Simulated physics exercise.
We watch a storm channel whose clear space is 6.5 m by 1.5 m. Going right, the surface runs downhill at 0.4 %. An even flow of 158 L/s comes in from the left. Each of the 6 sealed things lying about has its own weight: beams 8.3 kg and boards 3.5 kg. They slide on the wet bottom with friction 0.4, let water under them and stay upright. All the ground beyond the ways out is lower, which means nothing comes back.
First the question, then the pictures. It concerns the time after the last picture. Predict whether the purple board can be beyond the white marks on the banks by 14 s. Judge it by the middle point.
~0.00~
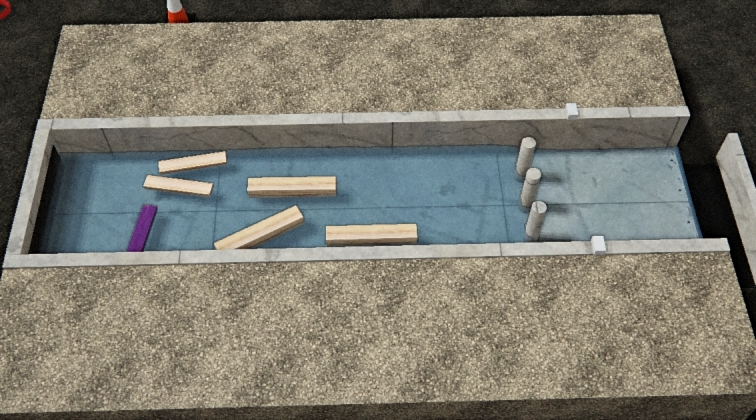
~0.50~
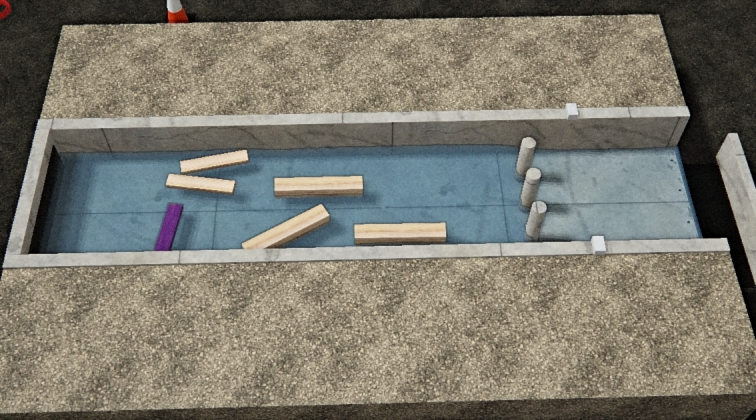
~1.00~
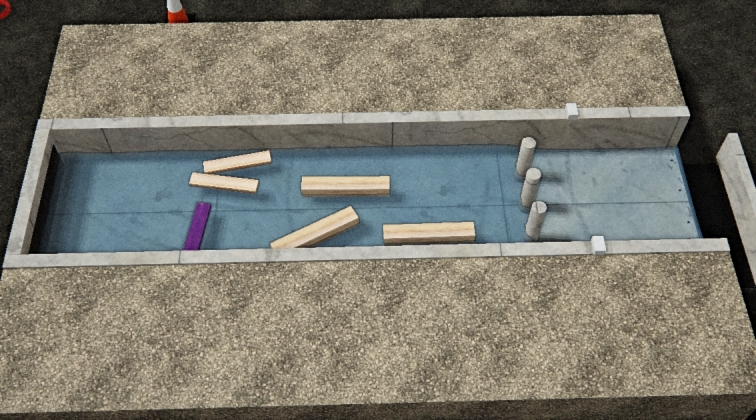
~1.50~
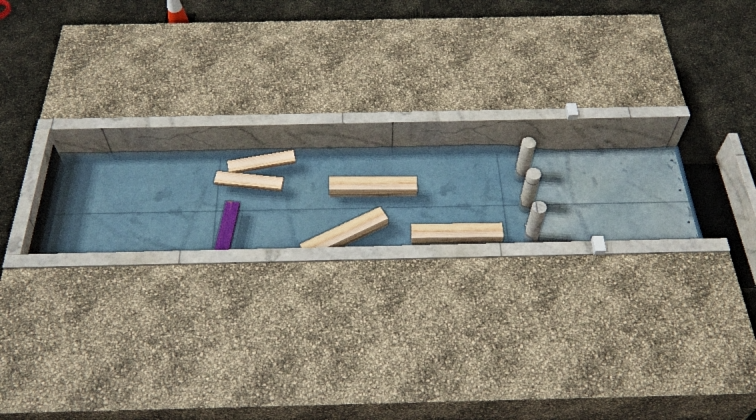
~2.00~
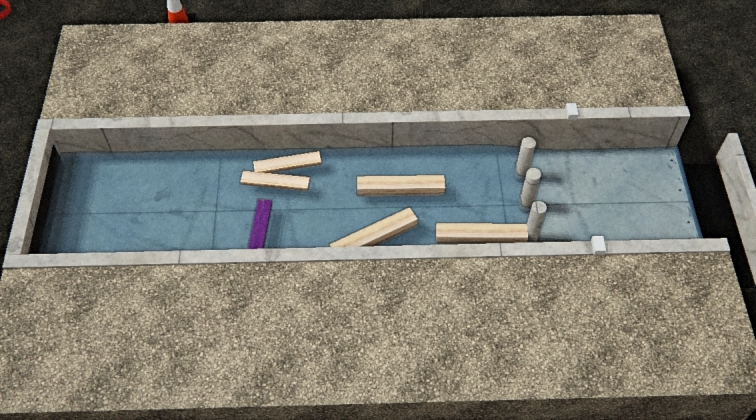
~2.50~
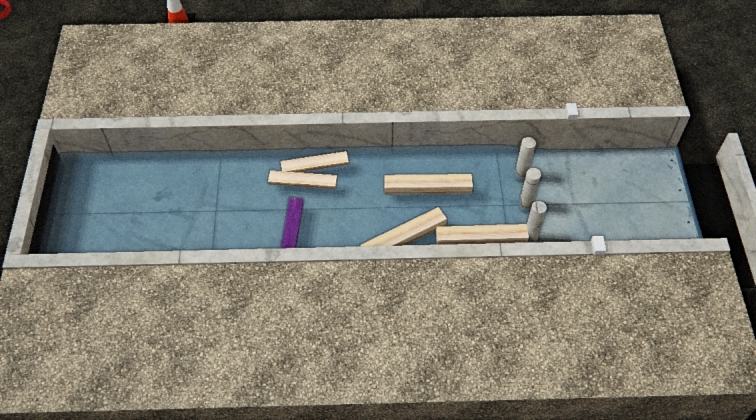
Fails.
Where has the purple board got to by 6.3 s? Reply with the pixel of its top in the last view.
The top should be near pixel (516, 206).
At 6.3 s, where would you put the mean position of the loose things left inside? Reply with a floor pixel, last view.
Roughly at (512, 189).
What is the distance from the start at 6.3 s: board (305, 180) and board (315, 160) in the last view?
First: 300 cm. Second: 350 cm.
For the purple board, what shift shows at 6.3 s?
Shift: About 400 cm.
After 3.5 s the purple board is near (354, 220), 2.1 m from its start, afloat; 0 of 6 are over the mark; 6 afloat.
After 6.3 s the purple board is near (516, 206), 3.8 m from its start, afloat; 3 of 6 are over the mark; 3 afloat.
After 10.0 s the purple board is near (516, 207), 3.8 m from its start, afloat; 4 of 6 are over the mark; 2 afloat.
After 14.0 s the purple board is near (516, 207), 3.8 m from its start, afloat; 4 of 6 are over the mark; 2 afloat.
